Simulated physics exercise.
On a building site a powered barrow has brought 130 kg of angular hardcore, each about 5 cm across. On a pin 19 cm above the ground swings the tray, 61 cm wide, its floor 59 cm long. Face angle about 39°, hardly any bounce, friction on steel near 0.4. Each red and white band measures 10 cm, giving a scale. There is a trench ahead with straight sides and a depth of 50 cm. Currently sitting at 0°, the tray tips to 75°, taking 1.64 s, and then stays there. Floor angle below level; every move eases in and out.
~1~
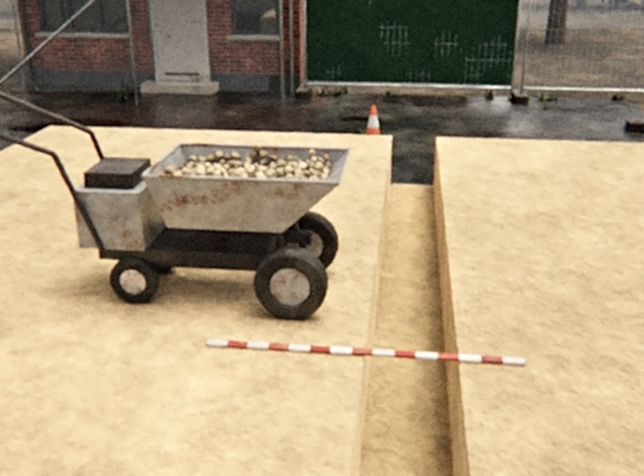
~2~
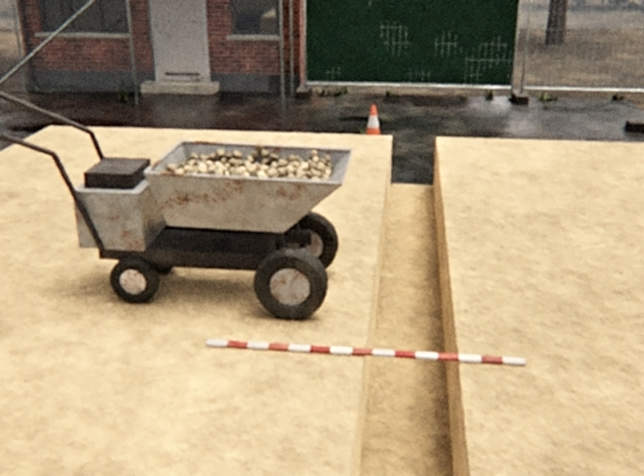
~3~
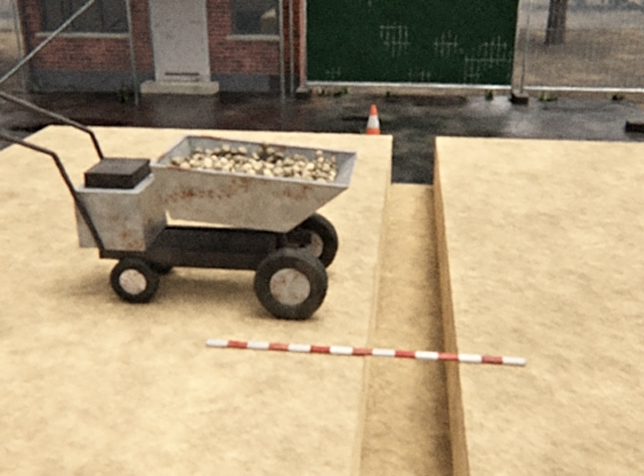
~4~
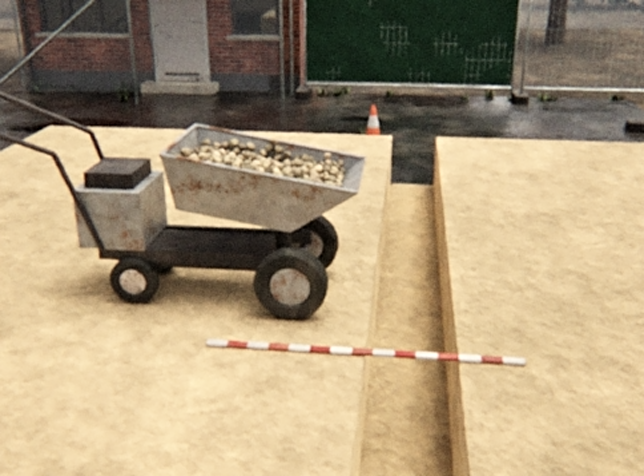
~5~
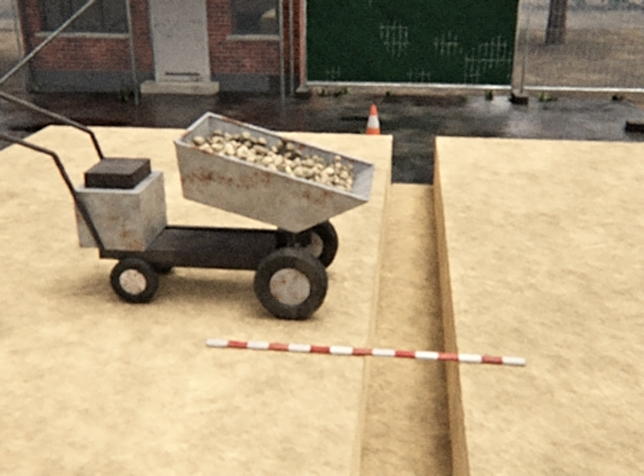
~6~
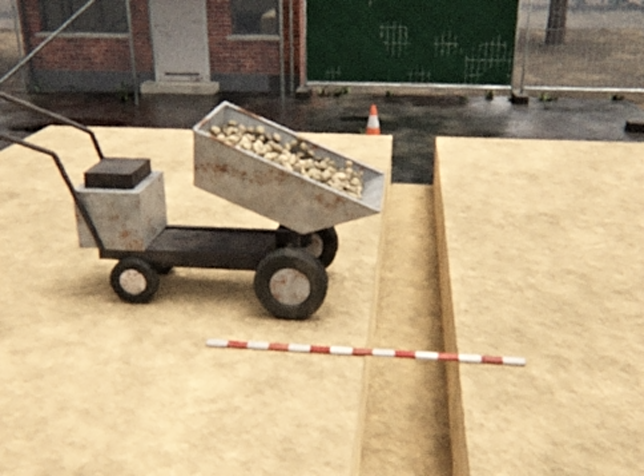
The grey tray of stones on a wheeled barrow tilts steadily down toward the right.
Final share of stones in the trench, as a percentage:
85 per cent.
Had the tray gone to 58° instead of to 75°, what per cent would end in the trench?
In that case around 55 percent.
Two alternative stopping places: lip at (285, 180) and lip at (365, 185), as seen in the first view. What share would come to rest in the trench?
It'd be around 100 per cent and after that around 55 per cent.
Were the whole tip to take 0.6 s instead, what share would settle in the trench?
55 per cent.
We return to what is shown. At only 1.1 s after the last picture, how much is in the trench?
Approx. 50 % of the load.
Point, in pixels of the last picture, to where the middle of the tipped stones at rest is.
The resting stones are centred at roughly (426, 365).
Then, 0.6 s after the last picture the floor is at 63°, 100 % in the tray; the foremost stones are at (419, 257).
Then, 1.1 s after the last picture the floor is at 75°, 37 % in the tray, 52 % in the trench, 11 % past the trench; the foremost stones are at (512, 312).
Then, 1.5 s after the last picture the floor is at 75°, 7 % in the tray, 77 % in the trench, 16 % past the trench; the foremost stones are at (567, 314).
Then, 3.4 s after the last picture the floor is at 75°, 0 % in the tray, 85 % in the trench, 15 % past the trench; the foremost stones are at (574, 315).
